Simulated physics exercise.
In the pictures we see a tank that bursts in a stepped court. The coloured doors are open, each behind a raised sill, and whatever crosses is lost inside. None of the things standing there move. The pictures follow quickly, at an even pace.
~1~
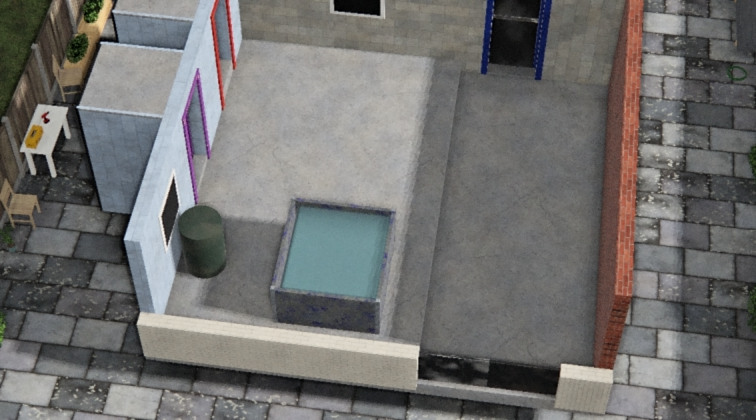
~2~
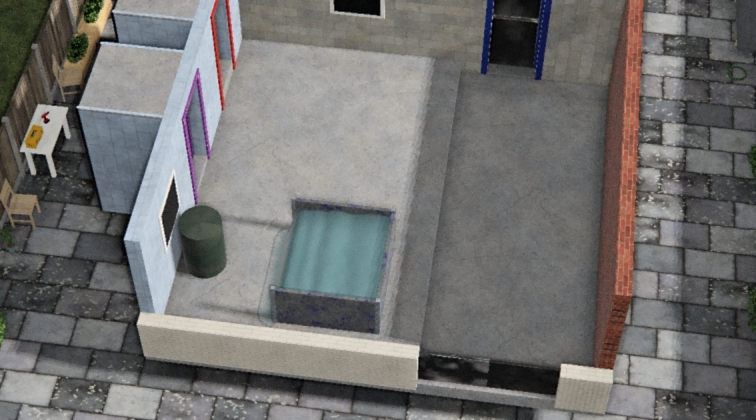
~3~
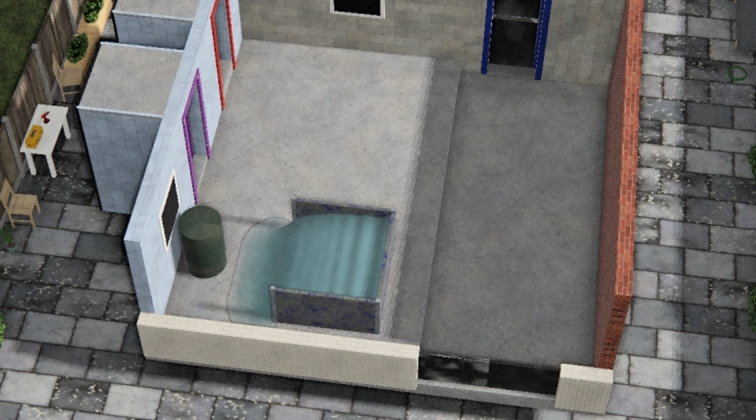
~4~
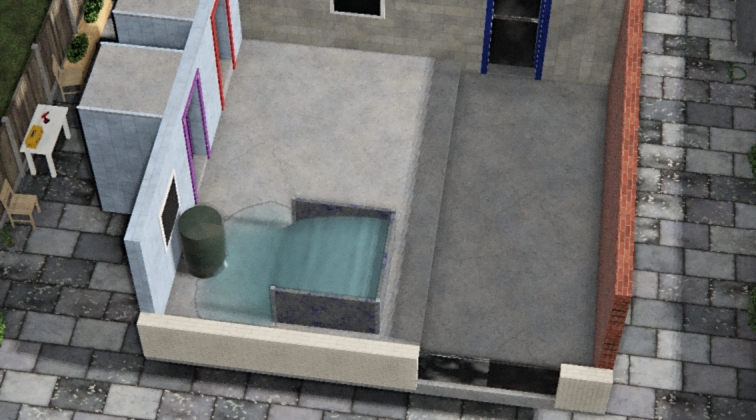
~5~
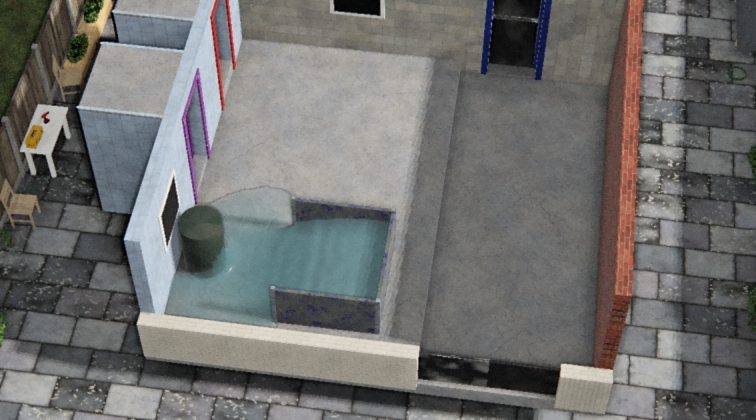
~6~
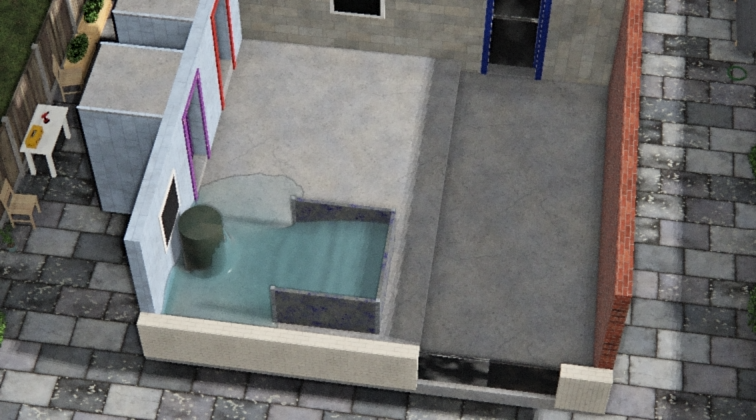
Water burst out through the left side of a square tank in a walled court, swept across the pale floor to the dark green barrel, and spread around it along the blue wall.
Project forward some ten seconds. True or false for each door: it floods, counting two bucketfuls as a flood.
Blue door - false; purple door - true; red door - false.
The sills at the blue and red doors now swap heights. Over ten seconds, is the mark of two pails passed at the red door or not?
In that case red exceeds the limit.
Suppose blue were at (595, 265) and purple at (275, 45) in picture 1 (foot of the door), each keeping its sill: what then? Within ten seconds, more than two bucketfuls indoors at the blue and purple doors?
I think the blue door remains below the mark and the purple door crosses the line.
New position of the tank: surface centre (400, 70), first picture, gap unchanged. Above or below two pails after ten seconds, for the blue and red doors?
I'd expect the blue door to fall short and the red door to cross the line.
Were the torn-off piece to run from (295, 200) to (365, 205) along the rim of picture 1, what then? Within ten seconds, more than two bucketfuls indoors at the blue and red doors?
In order, the blue door one overshoots, the red door one remains short.
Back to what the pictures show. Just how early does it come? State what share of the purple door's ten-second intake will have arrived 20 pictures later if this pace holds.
Estimate: Roughly 95 %.
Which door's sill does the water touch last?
The blue door.
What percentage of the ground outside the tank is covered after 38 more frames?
About 75 per cent.
A moment on, water covers 15 % of the floor; the blue door not reached, the purple door under two buckets in, the red door not reached.
Next, water covers 25 % of the floor; the blue door not reached, the purple door over two buckets in, the red door wet at the sill, nothing in.
Then, water covers 45 % of the floor; the blue door not reached, the purple door far over two buckets in, the red door wet at the sill, nothing in.
Later, water covers 75 % of the floor; the blue door wet at the sill, nothing in, the purple door far over two buckets in, the red door wet at the sill, nothing in.
In the end, water covers 95 % of the floor; the blue door under two buckets in, the purple door far over two buckets in, the red door wet at the sill, nothing in.
